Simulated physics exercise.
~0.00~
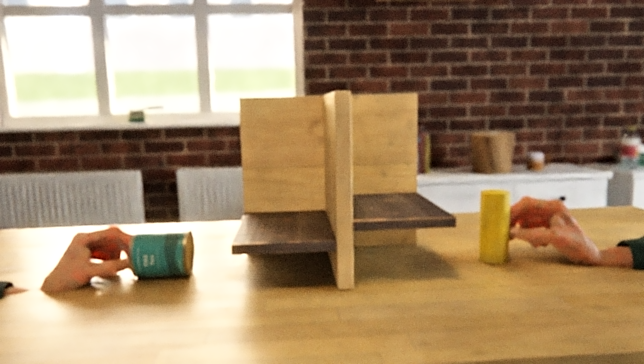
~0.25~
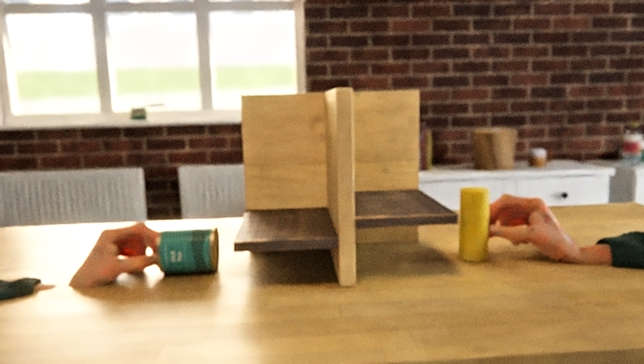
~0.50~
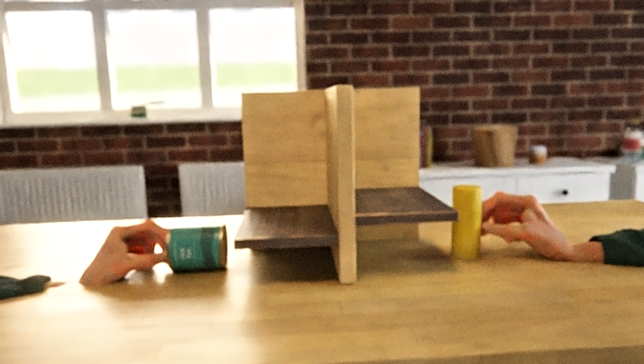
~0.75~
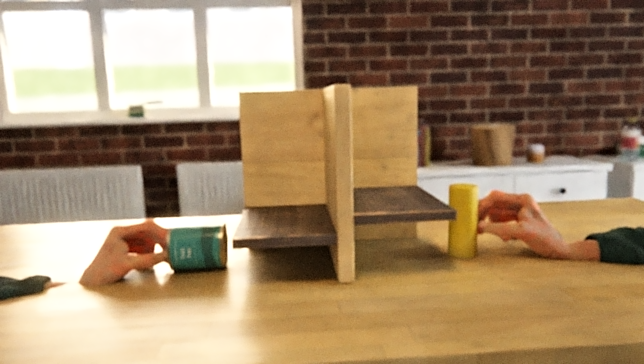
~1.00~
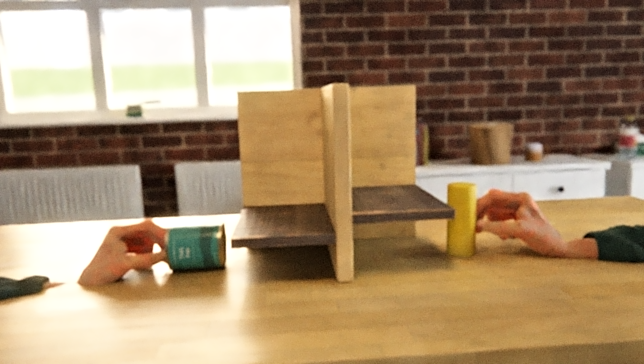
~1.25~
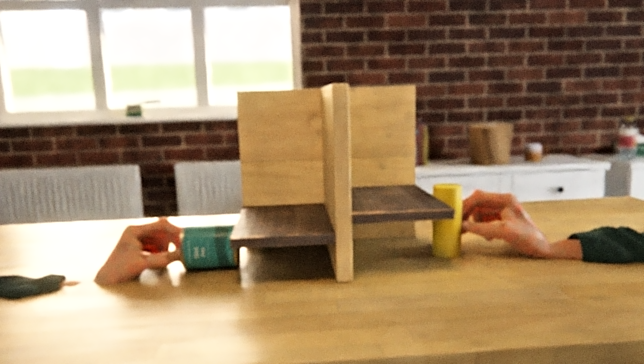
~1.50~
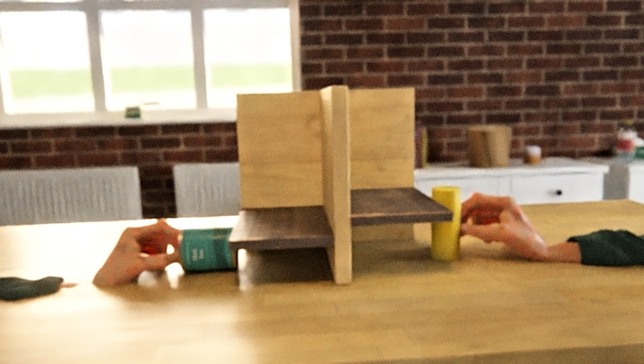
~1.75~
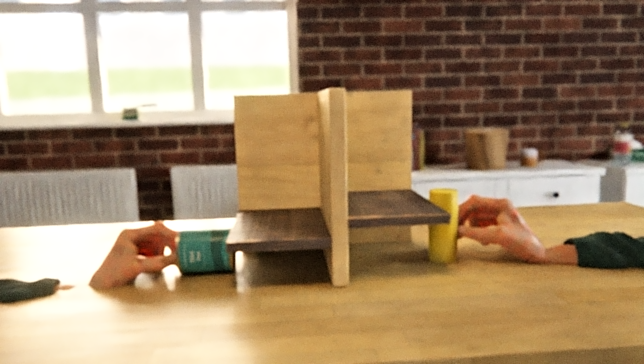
In the video, two hands slide a turquoise tin lying on its side rightward and an upright yellow candle leftward across a table toward a small wooden rack's low shelves, pausing midway before both objects stop at the shelf edges, still held and outside the openings.
